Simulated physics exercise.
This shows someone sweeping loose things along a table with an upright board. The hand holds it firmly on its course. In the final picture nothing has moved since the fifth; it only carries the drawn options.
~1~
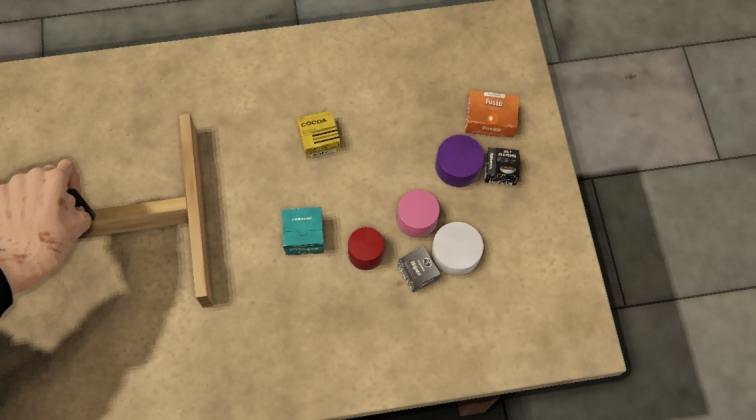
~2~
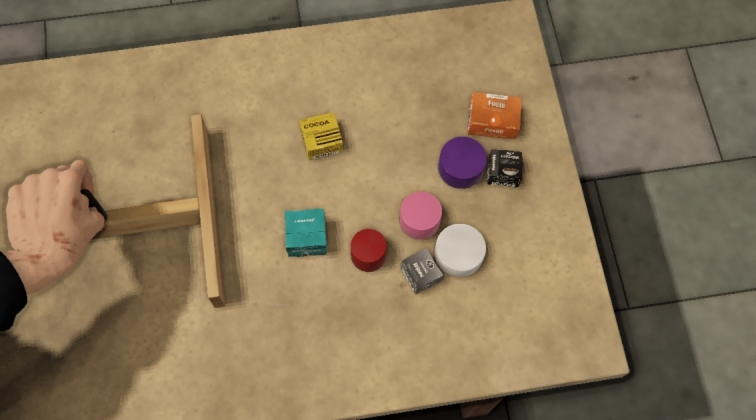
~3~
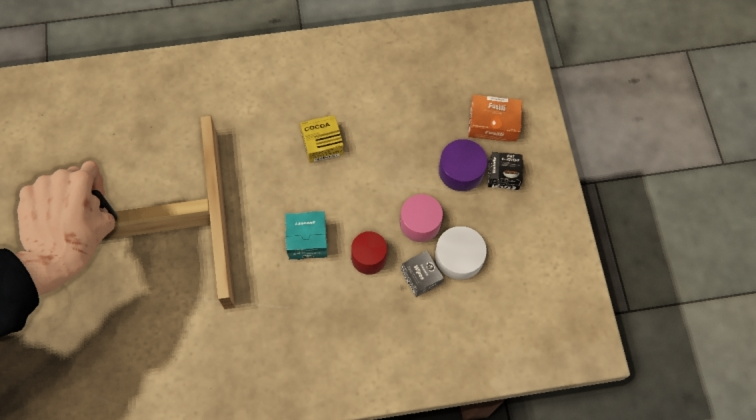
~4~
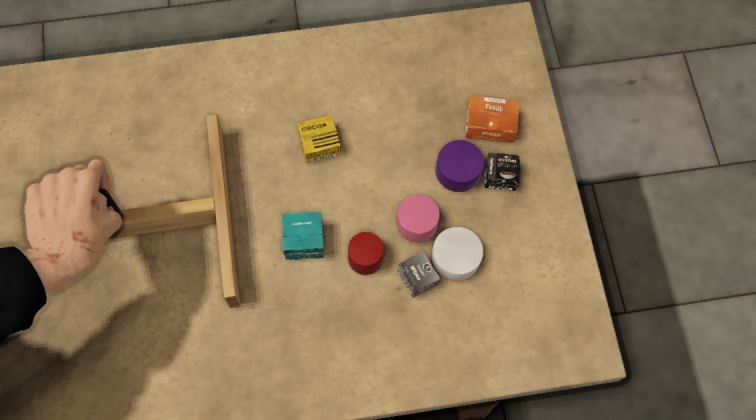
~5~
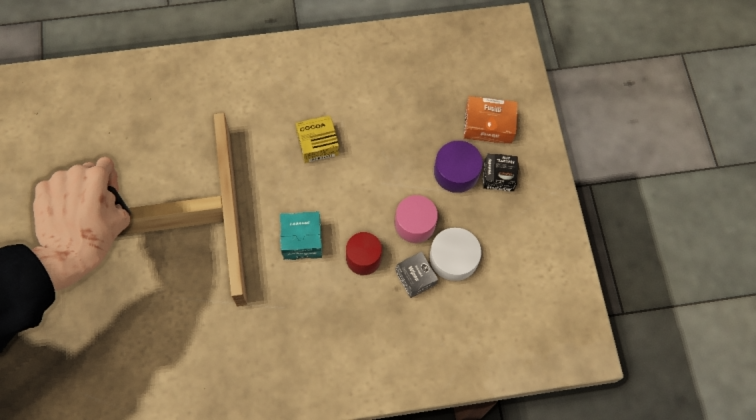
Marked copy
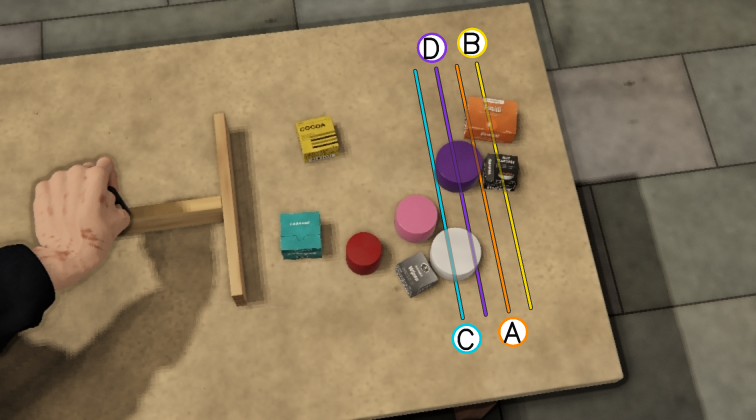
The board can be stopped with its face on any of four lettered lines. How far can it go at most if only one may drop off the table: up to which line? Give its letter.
As far as mark B.
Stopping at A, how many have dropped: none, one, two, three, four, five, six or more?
The count is none.
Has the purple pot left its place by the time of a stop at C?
No.
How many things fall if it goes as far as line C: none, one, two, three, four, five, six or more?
By then, none.
On the marked copy, A at (481, 182); B at (502, 179); C at (438, 188); D at (460, 185).
Following B. Soon after the start, board (329, 187); yellow packet (345, 137); red tin (384, 260).
Later, board (427, 174); pink pot (495, 203); white pot (503, 253).
In the end, board (503, 164); orange box (550, 107); black packet (563, 164); none fallen.
As for the rest, A is within the limit but short; C is within the limit but short; D is within the limit but short.
